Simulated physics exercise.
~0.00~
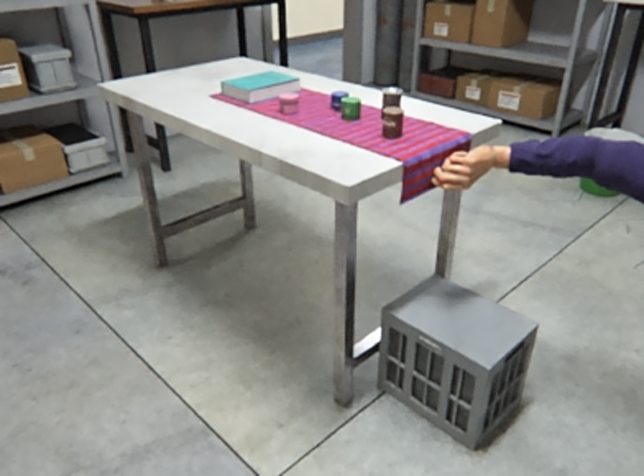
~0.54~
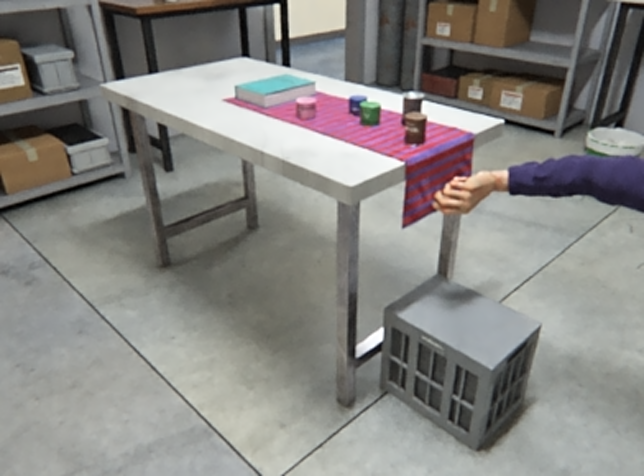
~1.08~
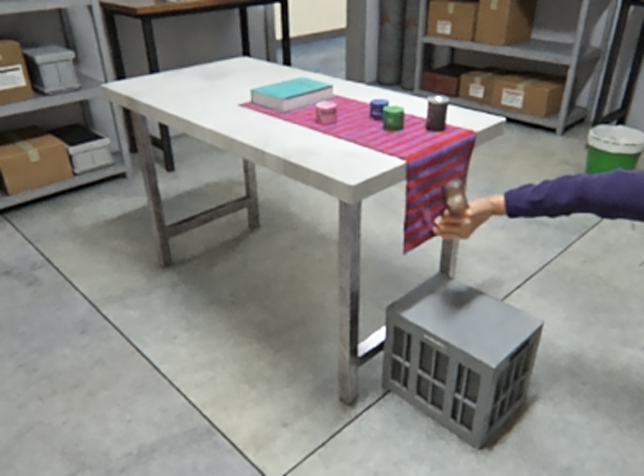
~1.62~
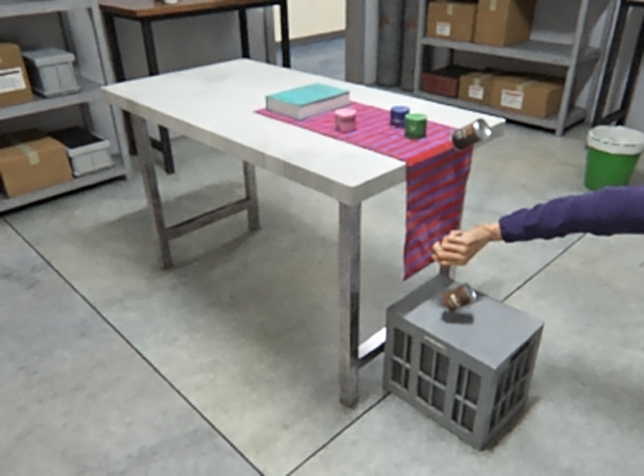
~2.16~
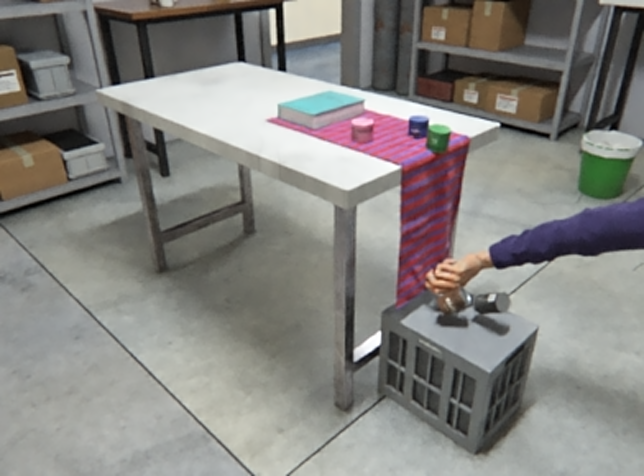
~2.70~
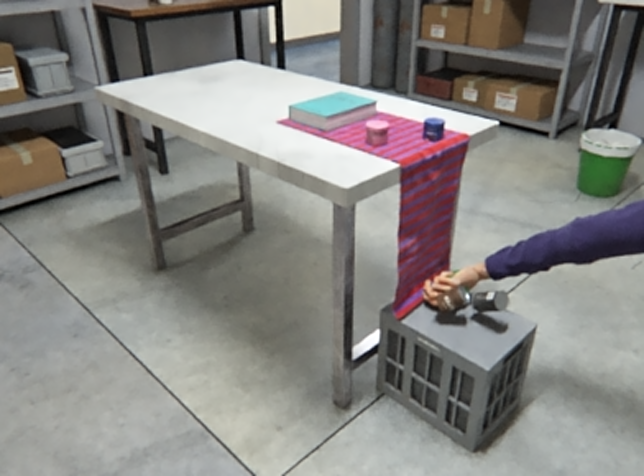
At first, a hand grips the end of a red patterned cloth on a white workbench, where a teal book and several small cans and pots sit in a row. The hand draws the cloth down over the edge, and everything on it slides to the right. The brown can tips off first and drops onto the grey crate below, and the black can leans over the edge and follows. As the hem reaches the crate, the green pot nears the edge, then it too leaves the tabletop. Finally the hand rests at the crate, with the blue pot, pink pot and book still on the bench.
